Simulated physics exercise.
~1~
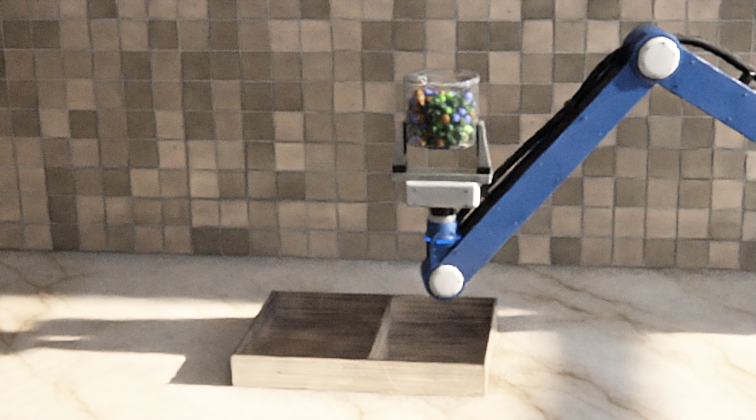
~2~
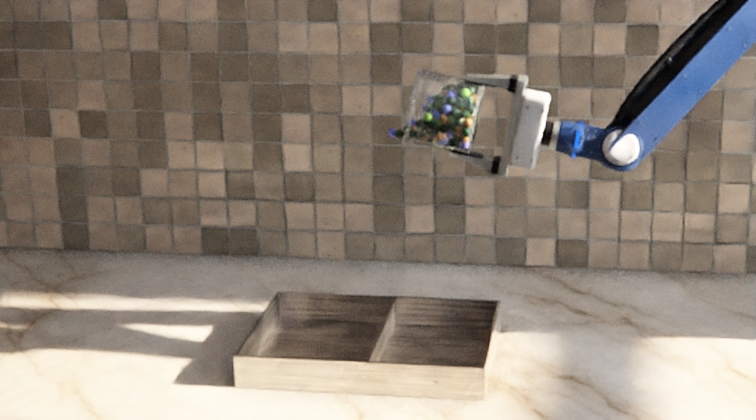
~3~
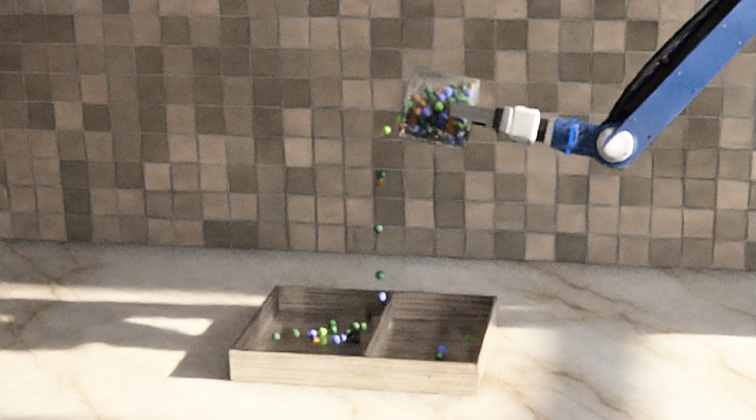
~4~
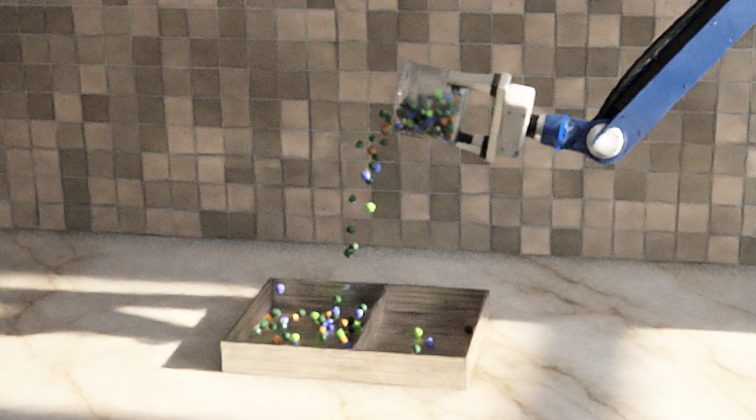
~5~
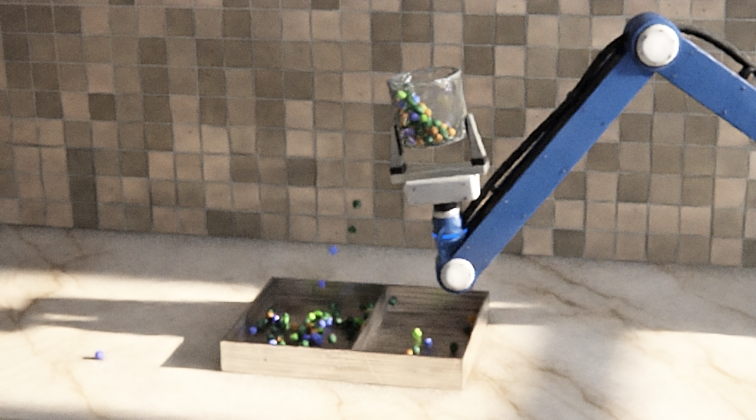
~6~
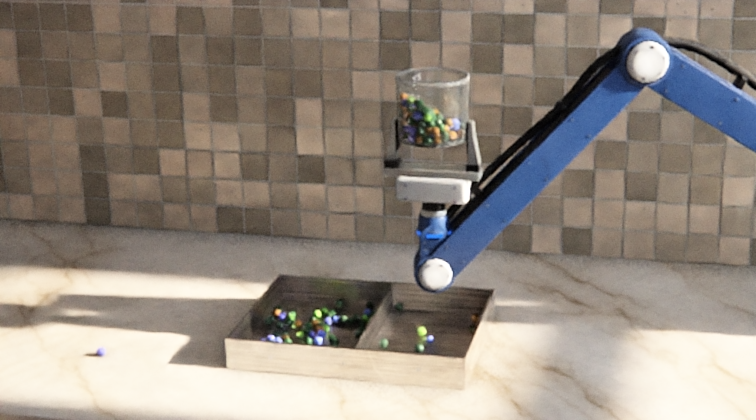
Blue robot arm tipping and twisting a clear tumbler, spilling colourful sweets into a divided wooden tray, then righting it still part-full.
